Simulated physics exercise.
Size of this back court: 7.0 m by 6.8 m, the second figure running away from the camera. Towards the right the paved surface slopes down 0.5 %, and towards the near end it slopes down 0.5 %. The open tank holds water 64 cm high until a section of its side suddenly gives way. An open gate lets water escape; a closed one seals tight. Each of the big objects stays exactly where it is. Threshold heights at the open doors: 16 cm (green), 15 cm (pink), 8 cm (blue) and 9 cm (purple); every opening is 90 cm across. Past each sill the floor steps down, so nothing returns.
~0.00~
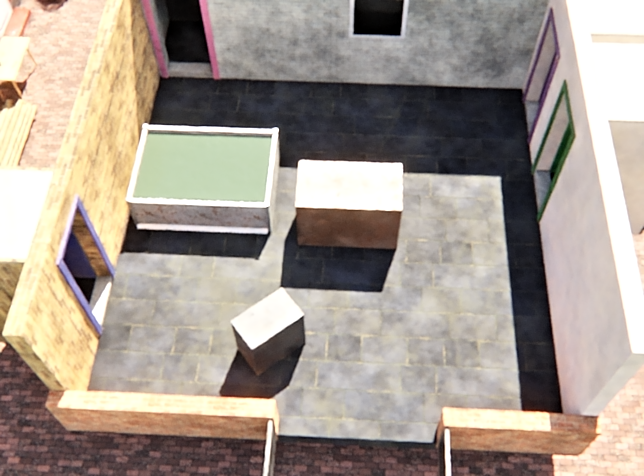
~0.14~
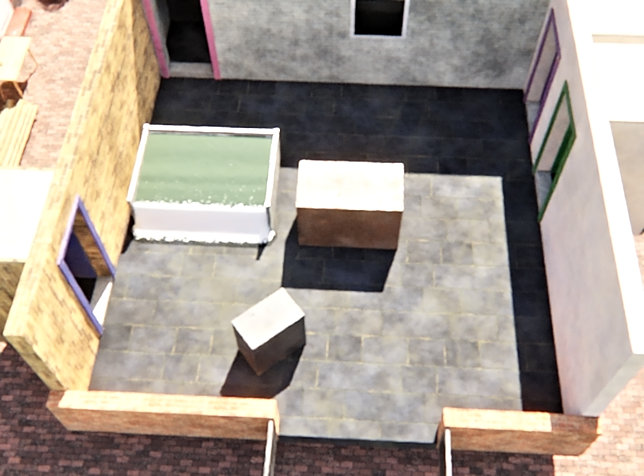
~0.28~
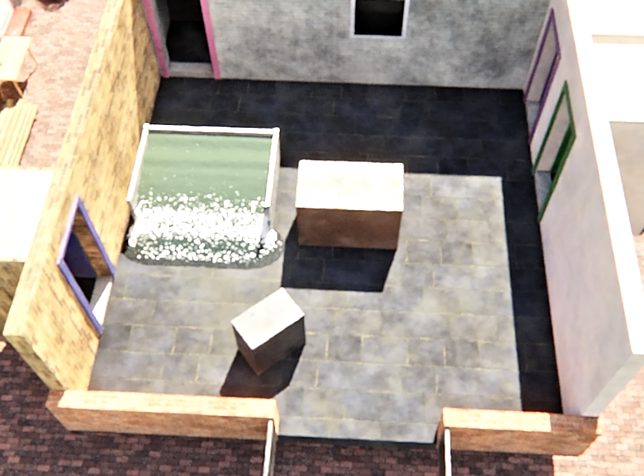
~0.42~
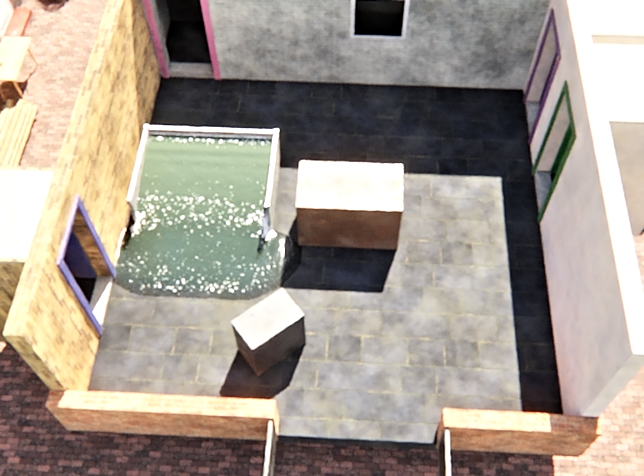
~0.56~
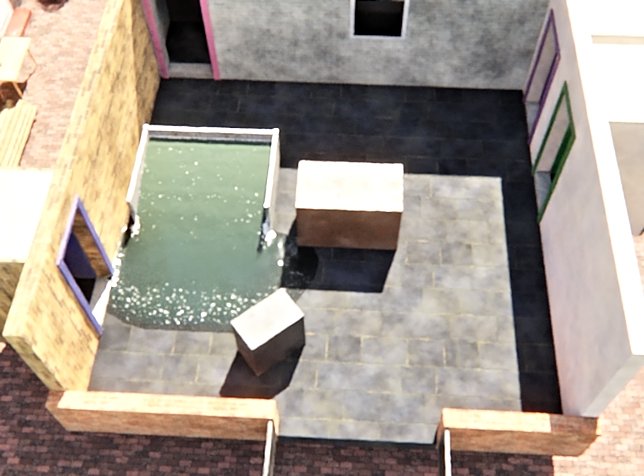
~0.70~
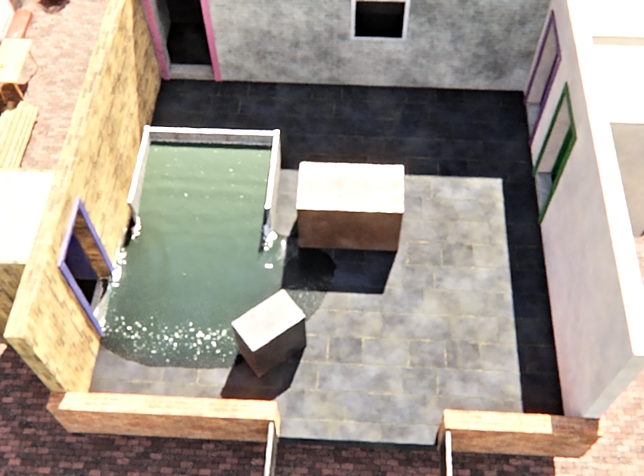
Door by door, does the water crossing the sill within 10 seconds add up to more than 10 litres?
Door by door: The green door: No; the pink door: No; the blue door: Yes; the purple door: No.
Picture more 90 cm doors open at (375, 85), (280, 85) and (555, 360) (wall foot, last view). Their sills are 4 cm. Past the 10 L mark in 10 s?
So, in the order given, it's shy of the mark, then shy of the mark, then beyond the mark.
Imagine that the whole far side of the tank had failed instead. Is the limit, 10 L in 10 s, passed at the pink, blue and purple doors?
Against that limit: Pink past it, blue below, purple over.
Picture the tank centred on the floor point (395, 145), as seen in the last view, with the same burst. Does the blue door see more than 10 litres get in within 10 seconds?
In that case blue comes out short of the limit.
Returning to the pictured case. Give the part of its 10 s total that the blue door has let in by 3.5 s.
Share: ~ 50 %.
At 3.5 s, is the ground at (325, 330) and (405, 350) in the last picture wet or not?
I'd call them drenched and then drenched.
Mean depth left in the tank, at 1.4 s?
About 24 cm.
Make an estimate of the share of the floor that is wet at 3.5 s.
Covered: Roughly 45 %.
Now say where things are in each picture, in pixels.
In the first frame, the open tank at (205, 168) is whole and still, 64 cm deep.
In the second frame, the front is at (133, 228), 1.2 m from the gap at (203, 218); 0.6 m2 of floor is under water; 64 cm left at the back of the open tank.
In the third frame, water pours out at (203, 219) and has run 1.4 m, to (125, 246); typically 12 cm deep outside, 63 cm at the open tank's back.
In the fourth frame, the front is at (284, 275), 1.7 m from the gap at (203, 220); 3.3 m2 of floor is under water; 55 cm left at the back of the open tank.
In the fifth frame, water pours out at (203, 221) and has run 2.0 m, to (111, 307); typically 9 cm deep outside, 54 cm at the open tank's back.
In the sixth frame, water pours out at (204, 223) and has run 2.5 m, to (147, 360); typically 8 cm deep outside, 50 cm at the open tank's back.
After 1.4 s water covers 25 % of the floor and is deepest (42 cm) near (194, 416); green door not reached, pink door not reached, blue door 14 cm at the sill, 3 L in, purple door not reached.
After 2.2 s water covers 35 % of the floor and is deepest (43 cm) near (84, 410); green door not reached, pink door not reached, blue door 12 cm at the sill, 14 L in, purple door not reached.
After 3.5 s water covers 45 % of the floor and is deepest (24 cm) near (243, 418); green door not reached, pink door not reached, blue door 20 cm at the sill, 41 L in, purple door not reached.
After 6.0 s water covers 60 % of the floor and is deepest (14 cm) near (493, 299); green door 4 cm at the sill, 0 L in, pink door not reached, blue door 9 cm at the sill, 81 L in, purple door not reached.
After 10.0 s water covers 80 % of the floor and is deepest (10 cm) near (252, 339); green door 4 cm at the sill, 0 L in, pink door 1 cm at the sill, 0 L in, blue door 7 cm at the sill, 83 L in, purple door 4 cm at the sill, 0 L in.
